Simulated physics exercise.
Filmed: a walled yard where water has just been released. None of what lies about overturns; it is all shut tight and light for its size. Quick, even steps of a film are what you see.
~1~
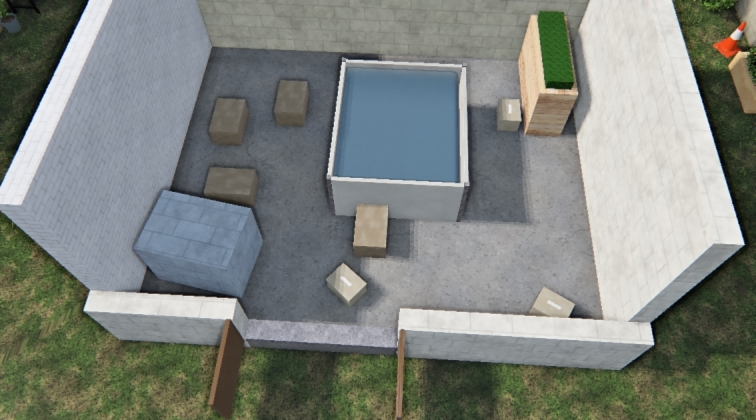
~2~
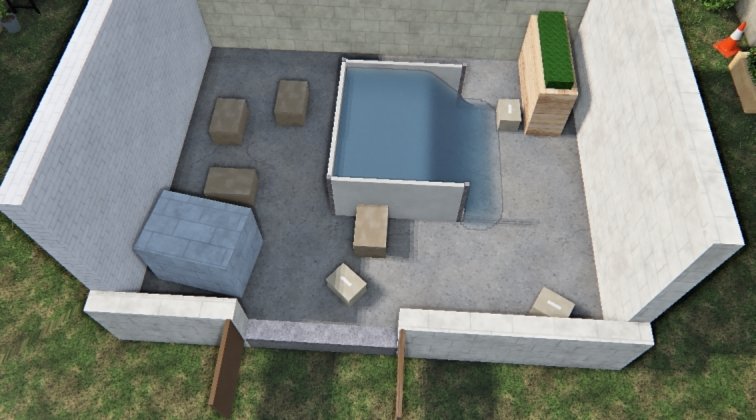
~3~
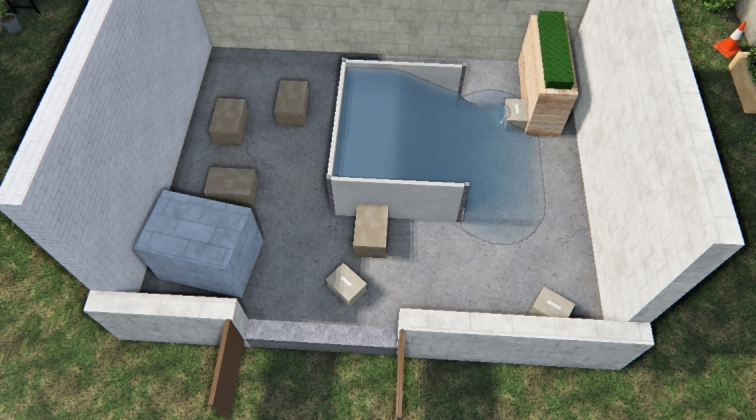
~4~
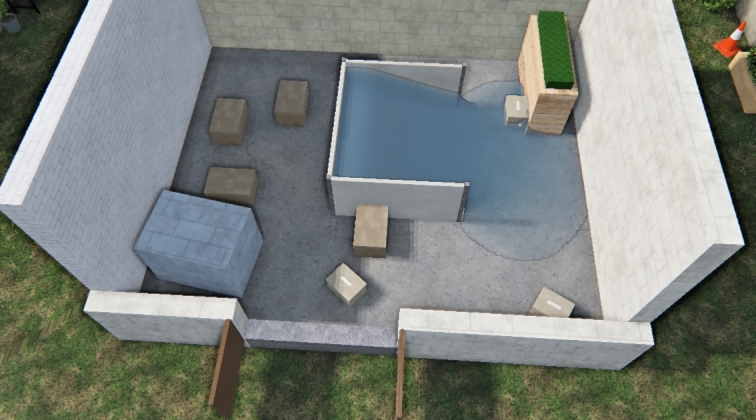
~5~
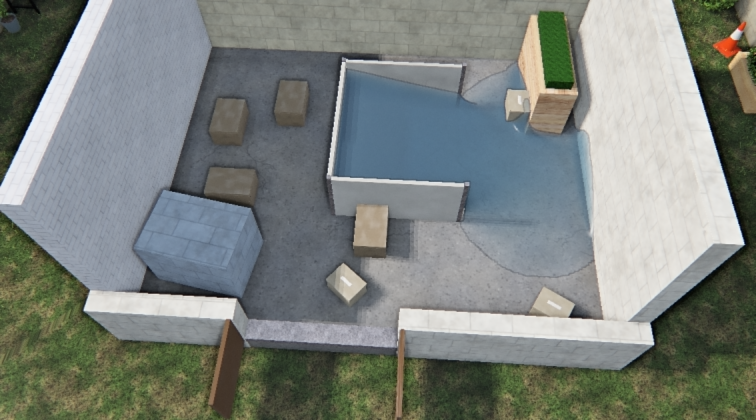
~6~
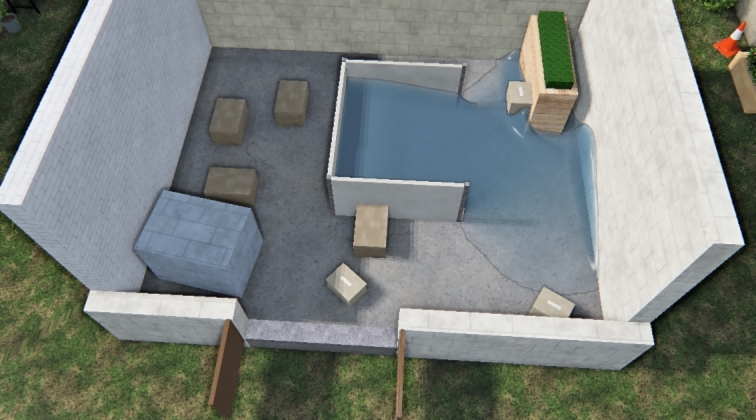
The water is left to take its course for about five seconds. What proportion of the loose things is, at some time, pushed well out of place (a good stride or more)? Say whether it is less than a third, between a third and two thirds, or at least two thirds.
It is at least two thirds.
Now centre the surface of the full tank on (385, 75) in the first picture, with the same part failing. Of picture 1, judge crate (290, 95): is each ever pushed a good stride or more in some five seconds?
Fell short of it.
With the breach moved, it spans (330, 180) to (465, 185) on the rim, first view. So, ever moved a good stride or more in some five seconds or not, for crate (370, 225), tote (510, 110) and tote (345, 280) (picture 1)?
Well, in order they come out as beyond that mark, beyond that mark and beyond that mark.
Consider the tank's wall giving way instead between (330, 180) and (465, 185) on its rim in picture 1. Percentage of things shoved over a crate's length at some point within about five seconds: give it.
Result: Close to 60 %.
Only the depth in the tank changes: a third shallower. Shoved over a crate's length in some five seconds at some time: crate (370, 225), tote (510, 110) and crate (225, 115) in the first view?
Note, in sequence: Past that mark / past that mark / within that.
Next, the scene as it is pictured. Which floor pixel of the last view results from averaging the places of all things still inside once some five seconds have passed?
(245, 165).
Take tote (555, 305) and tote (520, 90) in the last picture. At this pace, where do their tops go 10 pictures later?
Approximately (447, 251), and approximately (452, 60).
A moment on, 0 of 7 are well off their spots; 1 afloat.
Next, 2 of 7 are well off their spots; 1 afloat.
Later, 5 of 7 are well off their spots; 4 afloat.
In the end, 6 of 7 are well off their spots, and 6 have been at some point; 7 afloat.
